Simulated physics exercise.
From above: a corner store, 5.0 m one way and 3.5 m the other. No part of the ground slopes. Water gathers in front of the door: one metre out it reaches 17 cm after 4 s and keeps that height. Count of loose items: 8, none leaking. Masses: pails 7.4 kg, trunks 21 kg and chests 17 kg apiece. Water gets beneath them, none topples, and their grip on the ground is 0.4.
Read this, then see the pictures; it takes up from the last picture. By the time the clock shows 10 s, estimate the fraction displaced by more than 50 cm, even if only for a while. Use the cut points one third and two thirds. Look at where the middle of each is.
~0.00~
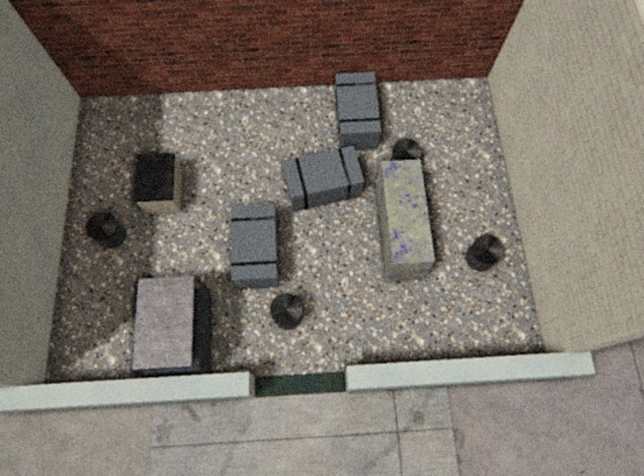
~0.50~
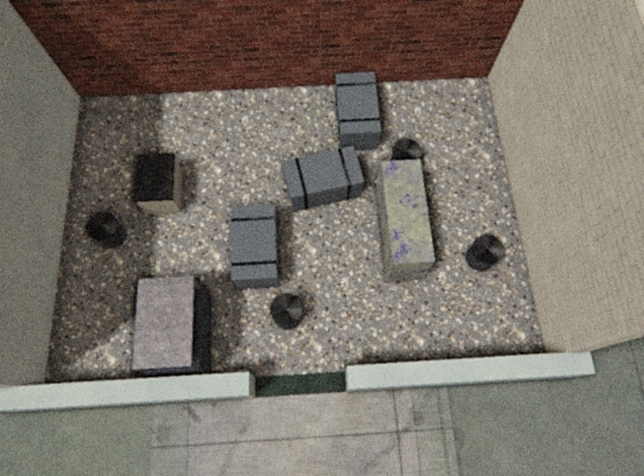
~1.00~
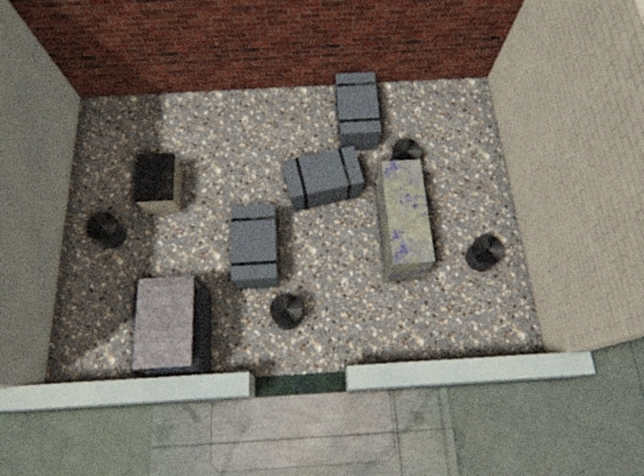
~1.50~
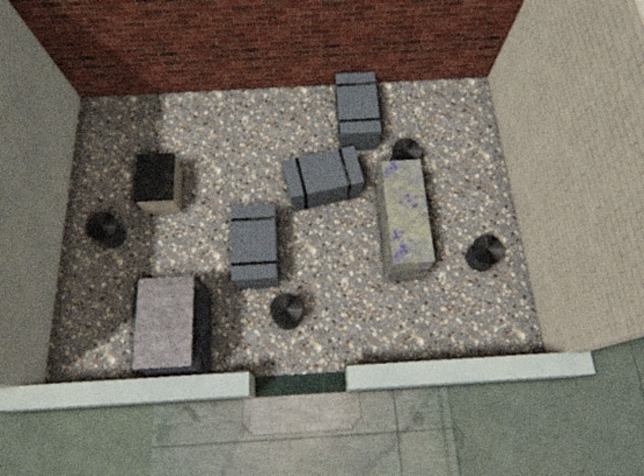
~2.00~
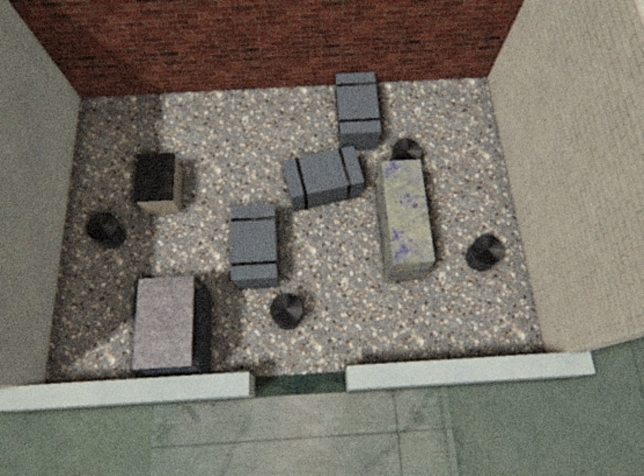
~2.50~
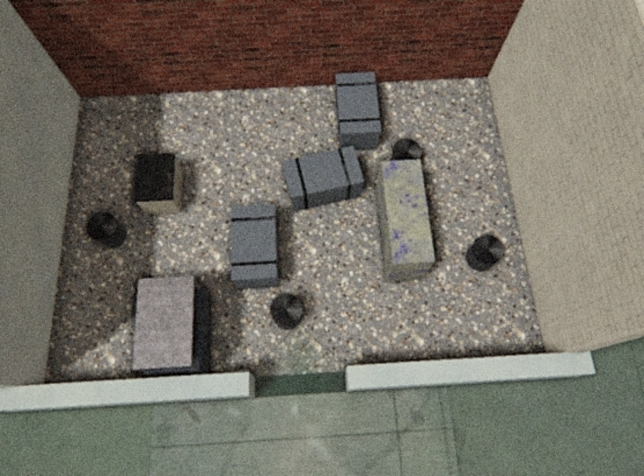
It falls from one third to two thirds.
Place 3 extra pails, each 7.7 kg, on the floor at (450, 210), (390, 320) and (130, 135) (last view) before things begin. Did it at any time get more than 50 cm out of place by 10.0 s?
Order as asked - falls below the limit, falls below the limit, falls below the limit.
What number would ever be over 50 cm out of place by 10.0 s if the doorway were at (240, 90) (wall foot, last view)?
The answer would then be 2.
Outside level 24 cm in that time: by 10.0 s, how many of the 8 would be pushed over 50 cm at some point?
In that case 4 of them.
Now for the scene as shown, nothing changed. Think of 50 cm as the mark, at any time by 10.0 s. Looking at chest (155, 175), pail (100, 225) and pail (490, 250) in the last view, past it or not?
Same order as the question: Smaller, smaller, smaller.
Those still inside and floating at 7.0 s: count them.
At that instant the tally stands at 0.
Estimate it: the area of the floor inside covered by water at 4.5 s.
Somewhere about 3.5 m2, give or take.
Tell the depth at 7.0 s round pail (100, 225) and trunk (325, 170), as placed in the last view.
2 and 4 cm.
After 3.5 s 0 of 8 are over 50 cm from their spots; 0 afloat.
After 4.5 s 0 of 8 are over 50 cm from their spots; 0 afloat.
After 7.0 s 3 of 8 are over 50 cm from their spots; 0 afloat.
After 10.0 s 3 of 8 are over 50 cm from their spots, and 3 have been at some point; 1 afloat.
